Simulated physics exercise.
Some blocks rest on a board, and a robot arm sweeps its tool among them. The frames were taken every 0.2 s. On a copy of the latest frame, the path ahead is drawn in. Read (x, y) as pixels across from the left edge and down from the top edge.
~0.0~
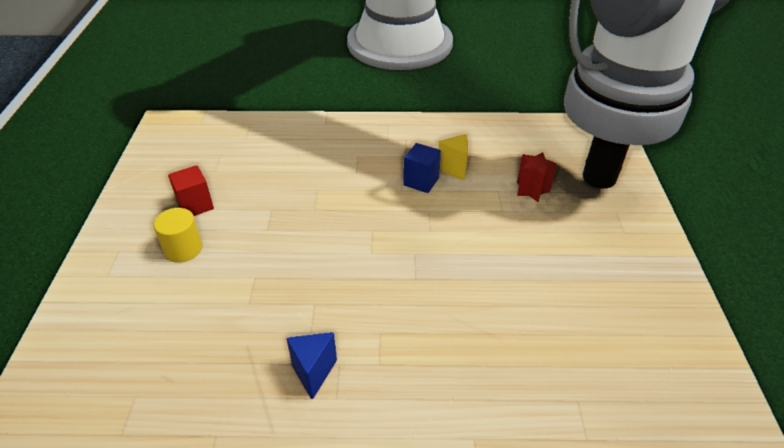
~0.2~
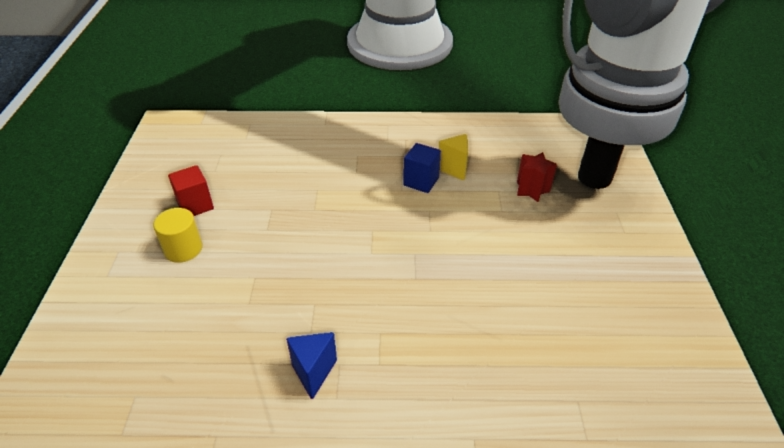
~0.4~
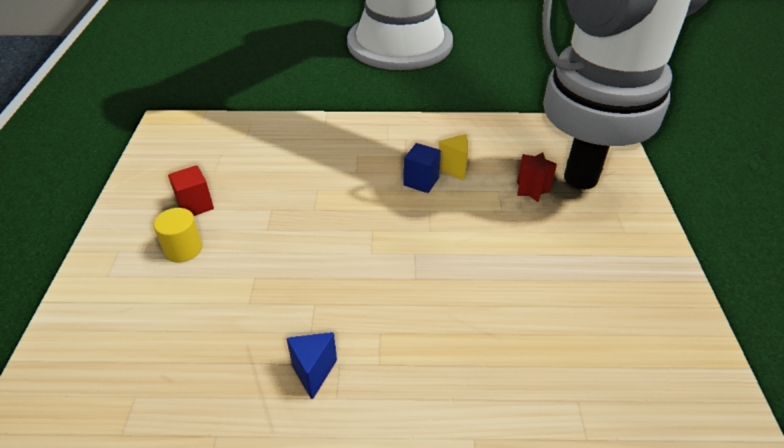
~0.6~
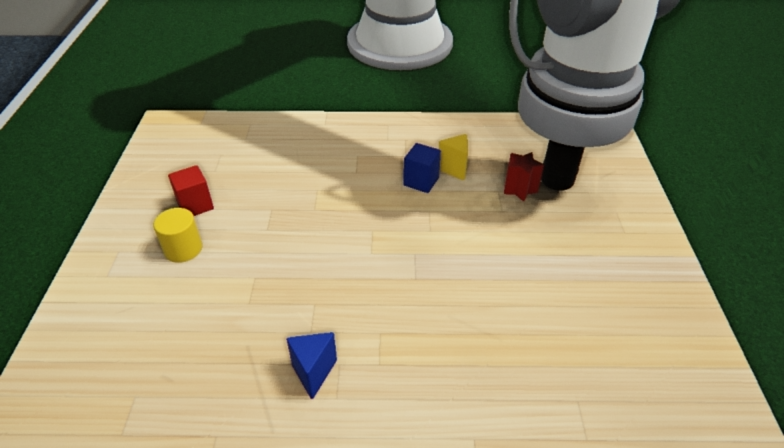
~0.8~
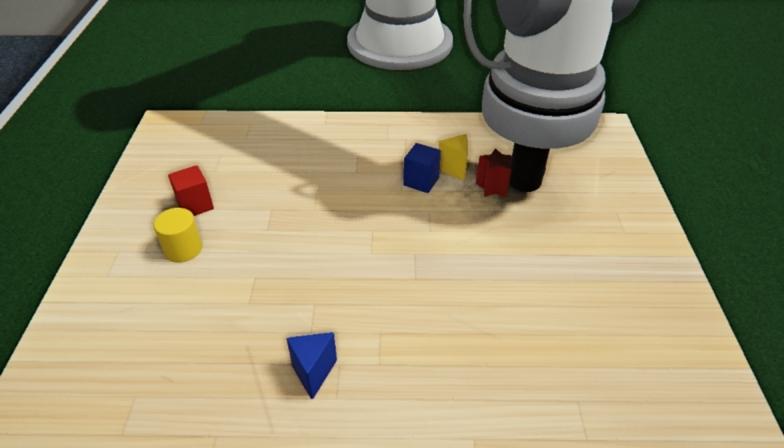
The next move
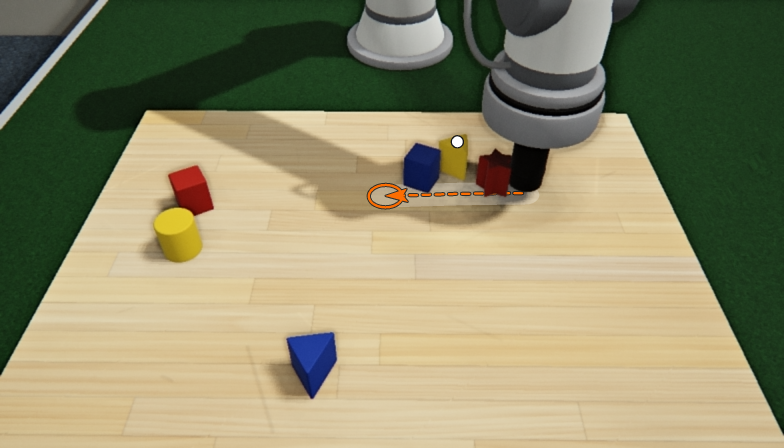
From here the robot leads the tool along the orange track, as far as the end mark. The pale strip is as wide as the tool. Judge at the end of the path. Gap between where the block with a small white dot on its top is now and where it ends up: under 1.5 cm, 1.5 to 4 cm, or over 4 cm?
Travel: 1.5-4 cm.
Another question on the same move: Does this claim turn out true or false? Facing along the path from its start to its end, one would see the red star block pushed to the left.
Answer: False.
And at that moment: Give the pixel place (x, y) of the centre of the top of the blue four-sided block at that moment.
Final place: (370, 134).
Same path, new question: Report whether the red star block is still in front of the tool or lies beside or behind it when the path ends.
By the time the path ends, the red star block has slid off to the side or behind.
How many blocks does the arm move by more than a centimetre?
My guess is at least three.
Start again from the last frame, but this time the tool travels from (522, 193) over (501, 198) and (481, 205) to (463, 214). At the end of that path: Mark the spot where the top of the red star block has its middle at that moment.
It should be at about (466, 160).
The drawn path runs from (522, 193) to (386, 196); the dot is on the yellow triangular piece.
The first path, step by step. One third of the way, tool at (477, 183); blue four-sided block at (419, 152); yellow triangular piece at (448, 139), turned 40° clockwise; red star block at (451, 157).
Two thirds of the way, tool at (431, 184); blue four-sided block at (387, 143); yellow triangular piece at (440, 135), turned 80° clockwise; red star block at (413, 151), turned 35° clockwise.
At the end, tool at (385, 185); blue four-sided block at (370, 134), turned 25° clockwise; yellow triangular piece at (440, 135), turned 80° clockwise; red star block at (384, 149), turned 70° clockwise.
